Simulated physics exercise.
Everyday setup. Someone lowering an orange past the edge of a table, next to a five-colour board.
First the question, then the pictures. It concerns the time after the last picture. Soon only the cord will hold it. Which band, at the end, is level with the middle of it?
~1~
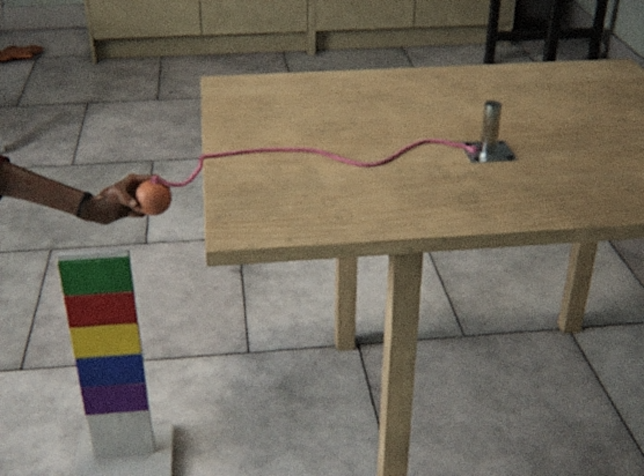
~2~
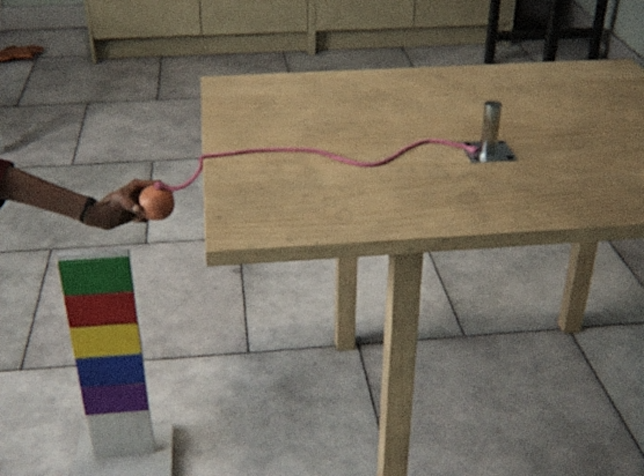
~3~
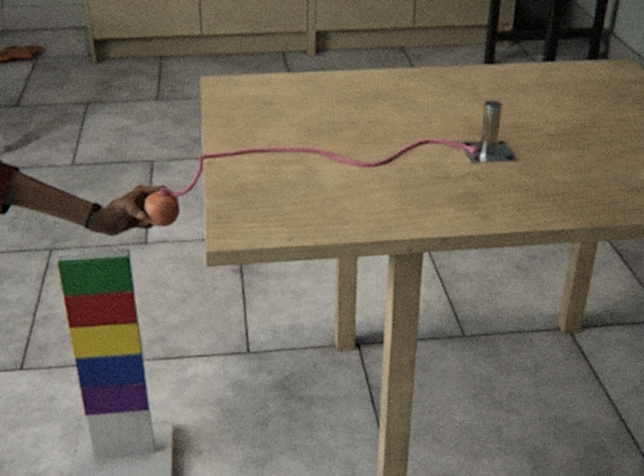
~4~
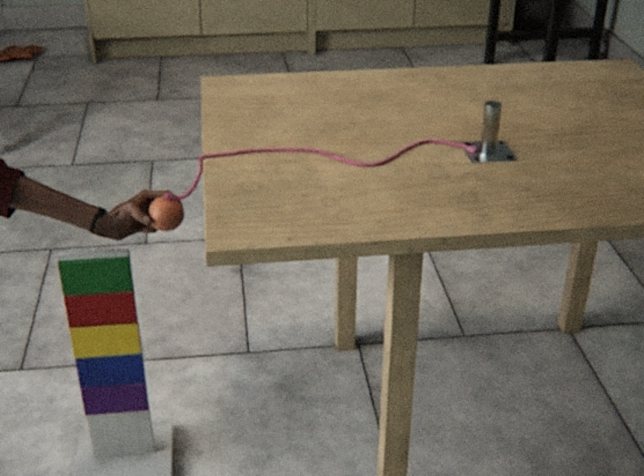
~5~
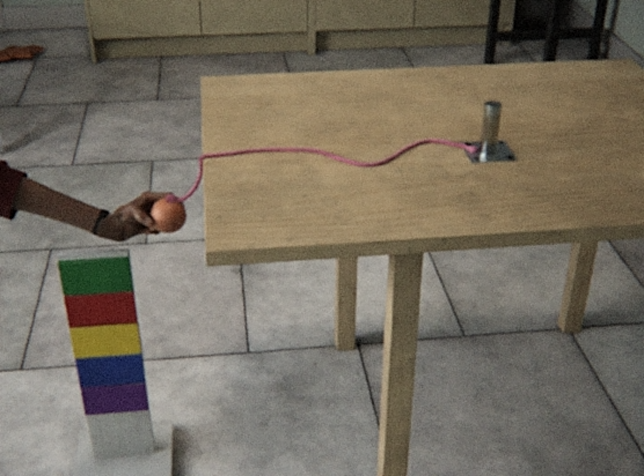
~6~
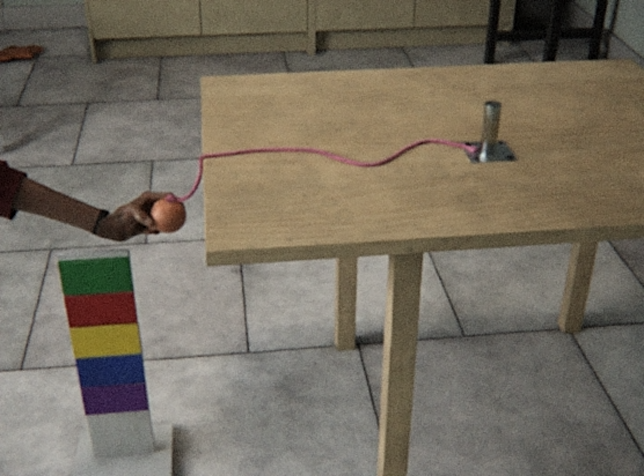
The middle is level with green.
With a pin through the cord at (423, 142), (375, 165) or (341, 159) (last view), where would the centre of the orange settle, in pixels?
First try around (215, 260), second around (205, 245), third around (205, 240).
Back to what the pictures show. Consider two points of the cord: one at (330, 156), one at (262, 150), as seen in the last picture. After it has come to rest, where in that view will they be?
First one: (295, 160); second one: (222, 164).
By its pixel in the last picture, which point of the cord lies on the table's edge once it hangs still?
Roughly (242, 152).
Early on, orange near (220, 266); level with green.
Midway, orange near (189, 273); level with green.
Finally, orange near (216, 275); level with green. Its middle rests at the green band.
